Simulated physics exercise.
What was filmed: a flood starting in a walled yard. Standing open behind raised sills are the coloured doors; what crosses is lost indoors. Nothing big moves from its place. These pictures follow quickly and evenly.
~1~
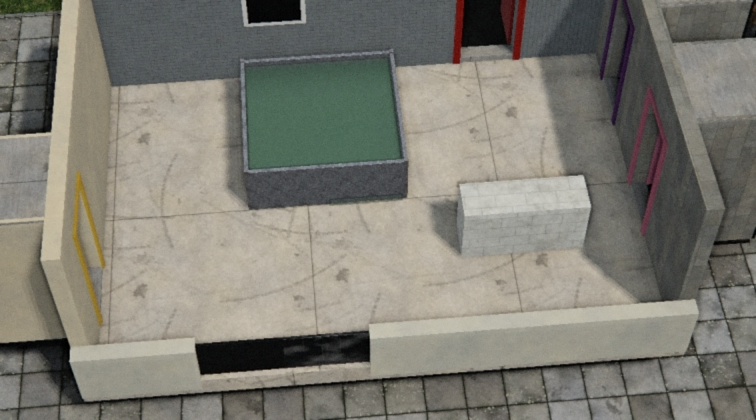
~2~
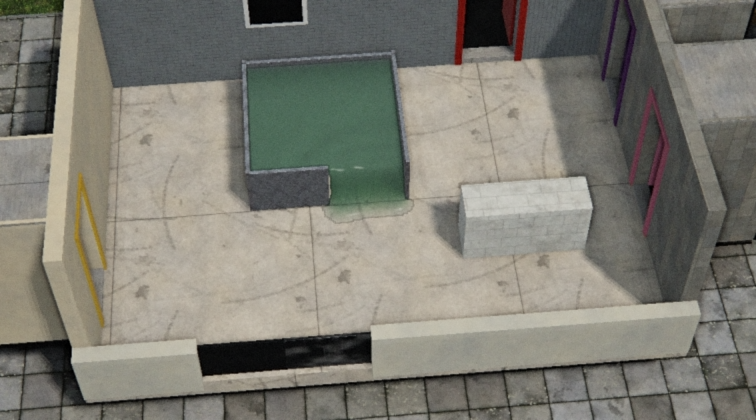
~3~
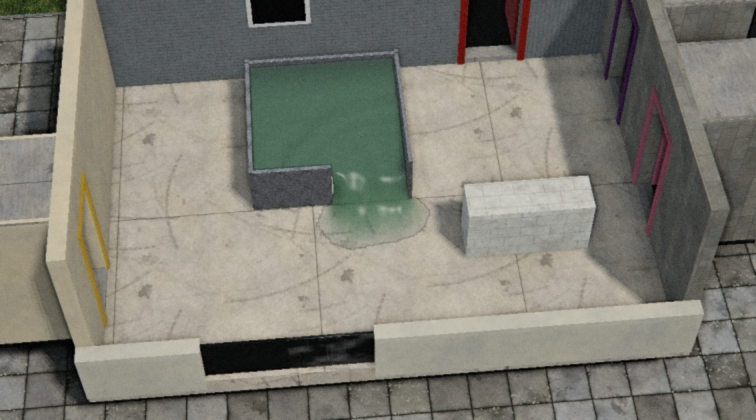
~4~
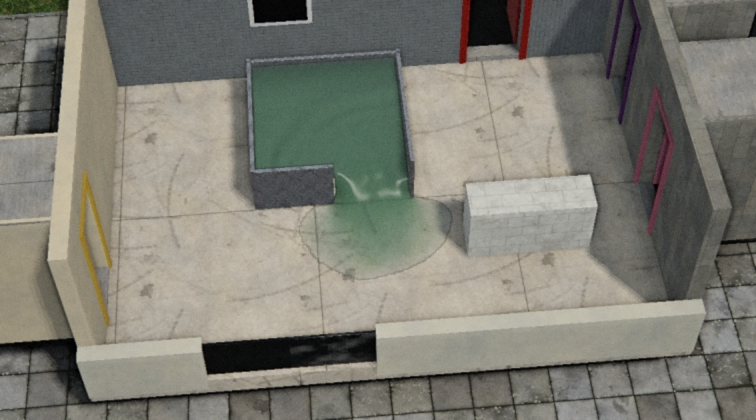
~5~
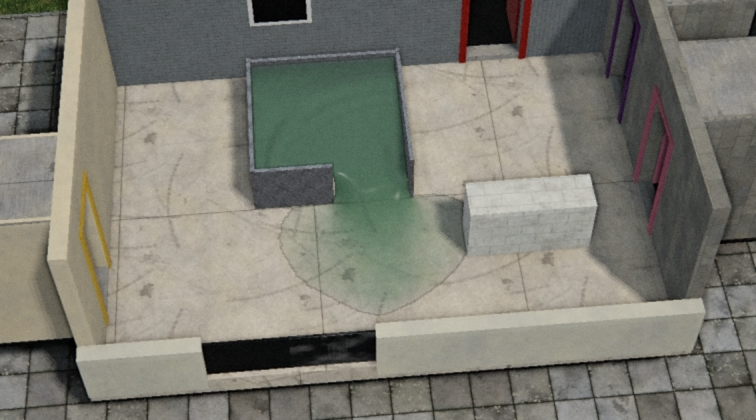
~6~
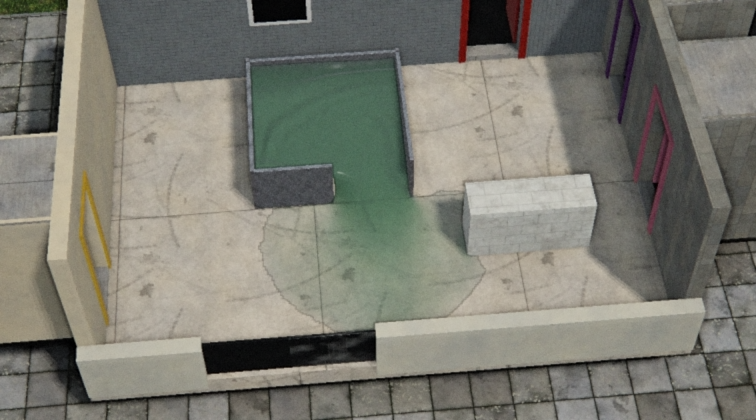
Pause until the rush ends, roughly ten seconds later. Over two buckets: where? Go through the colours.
Pink door yes, red door no, yellow door yes, purple door no.
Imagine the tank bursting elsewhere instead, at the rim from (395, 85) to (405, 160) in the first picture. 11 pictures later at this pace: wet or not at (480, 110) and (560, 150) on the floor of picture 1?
Log: Point 1 inundated; point 2 inundated.
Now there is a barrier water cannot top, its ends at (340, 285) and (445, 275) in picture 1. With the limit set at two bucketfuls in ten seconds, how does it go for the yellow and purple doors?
Yellow: Beyond the limit; purple: Beyond the limit.
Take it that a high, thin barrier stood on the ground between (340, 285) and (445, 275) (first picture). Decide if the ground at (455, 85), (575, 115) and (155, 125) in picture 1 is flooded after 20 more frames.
Results in order: Swamped / swamped / bone-dry.
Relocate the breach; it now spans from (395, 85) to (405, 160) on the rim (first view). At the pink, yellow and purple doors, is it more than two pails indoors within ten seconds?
Against the threshold, pink beats it, yellow misses it, purple beats it.
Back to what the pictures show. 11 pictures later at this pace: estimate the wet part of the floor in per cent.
Near 35 in a hundred.
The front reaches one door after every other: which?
It's the red one.
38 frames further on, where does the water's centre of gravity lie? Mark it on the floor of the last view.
I'd say near (370, 212).
A moment on, water covers 25 % of the floor; the pink door not reached, the red door not reached, the yellow door not reached, the purple door not reached.
Next, water covers 35 % of the floor; the pink door not reached, the red door not reached, the yellow door not reached, the purple door not reached.
Then, water covers 50 % of the floor; the pink door under two buckets in, the red door not reached, the yellow door over two buckets in, the purple door not reached.
Later, water covers 90 % of the floor; the pink door over two buckets in, the red door wet at the sill, nothing in, the yellow door far over two buckets in, the purple door wet at the sill, nothing in.
In the end, water covers 100 % of the floor; the pink door far over two buckets in, the red door wet at the sill, nothing in, the yellow door far over two buckets in, the purple door under two buckets in.
